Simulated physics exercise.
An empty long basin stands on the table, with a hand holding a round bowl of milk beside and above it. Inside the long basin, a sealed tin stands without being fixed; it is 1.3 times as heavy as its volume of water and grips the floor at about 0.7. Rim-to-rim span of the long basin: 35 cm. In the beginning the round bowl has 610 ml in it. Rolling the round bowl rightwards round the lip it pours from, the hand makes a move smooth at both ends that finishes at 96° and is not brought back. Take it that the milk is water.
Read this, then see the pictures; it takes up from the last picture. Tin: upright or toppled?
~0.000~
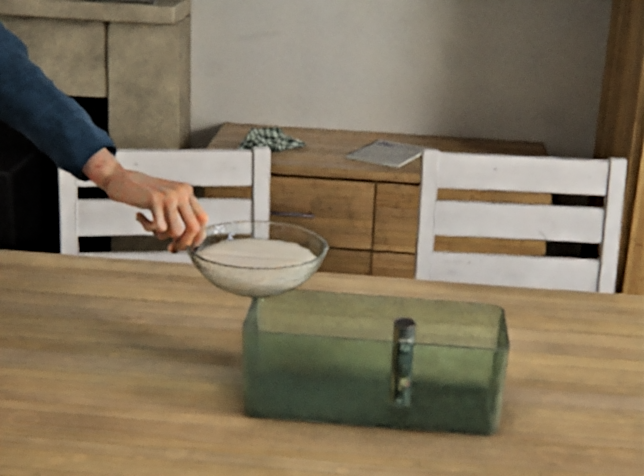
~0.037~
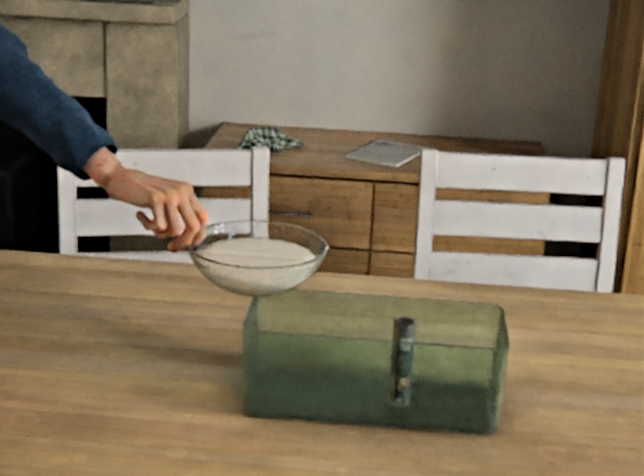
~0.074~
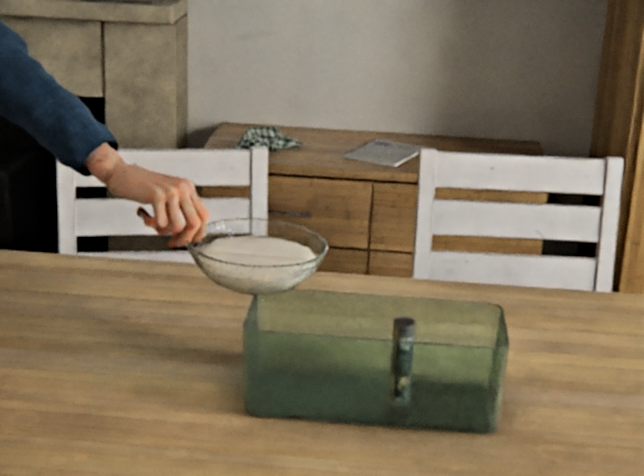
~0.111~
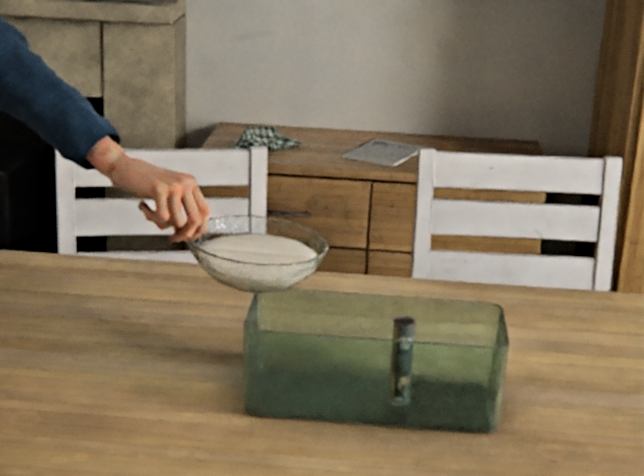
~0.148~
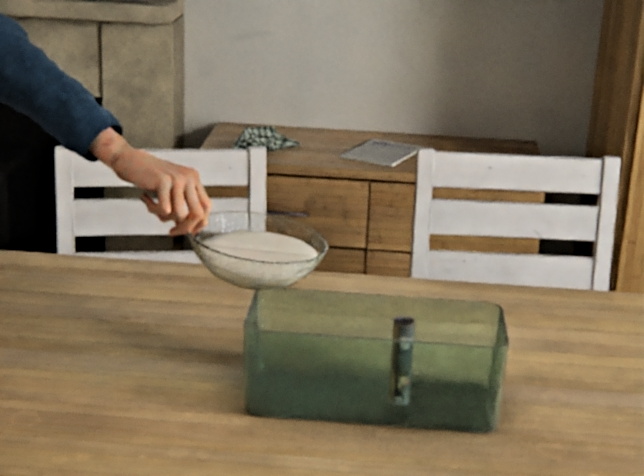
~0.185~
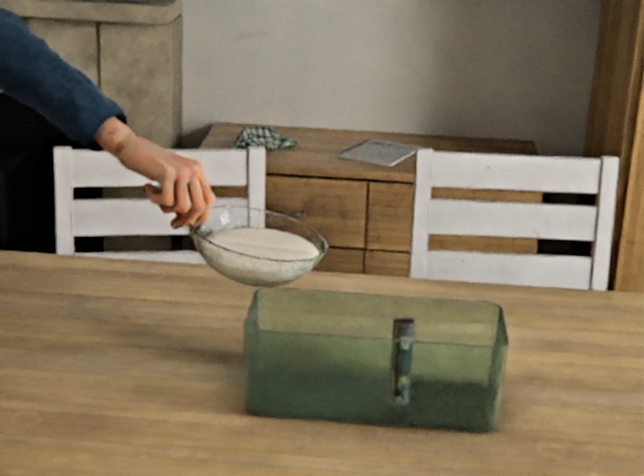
You'll see it capsize.
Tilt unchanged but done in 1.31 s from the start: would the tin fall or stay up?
The tin stays balanced.
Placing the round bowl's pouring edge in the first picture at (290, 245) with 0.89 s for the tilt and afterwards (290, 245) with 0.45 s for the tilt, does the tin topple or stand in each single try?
Trial 1 - tin stays standing; trial 2 - tin tips.
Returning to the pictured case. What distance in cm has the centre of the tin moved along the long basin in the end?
The middle of the tin ends some 7.0 cm along the basin.
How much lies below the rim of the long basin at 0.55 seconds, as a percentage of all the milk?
About 8 per cent.
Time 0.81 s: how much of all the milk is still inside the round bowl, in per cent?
I'd estimate some 0 per cent.
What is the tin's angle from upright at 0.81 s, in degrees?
I'd say it's tipped close to 10 degrees.
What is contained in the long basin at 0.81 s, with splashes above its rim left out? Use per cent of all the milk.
Looks like about 94 % of the whole amount.
After 0.55 s the tilt is 65° and 42 per cent is still to pour; the tin stands where it began.
After 0.81 s the tilt is 94° and 0 per cent is still to pour; the tin leans 12°.
After 1.09 s the tilt is 96° and 0 per cent is still to pour; the tin lies on its side.
After 1.39 s the tilt is 96° and 0 per cent is still to pour; the tin lies on its side.
In the end the tin lies on its side.
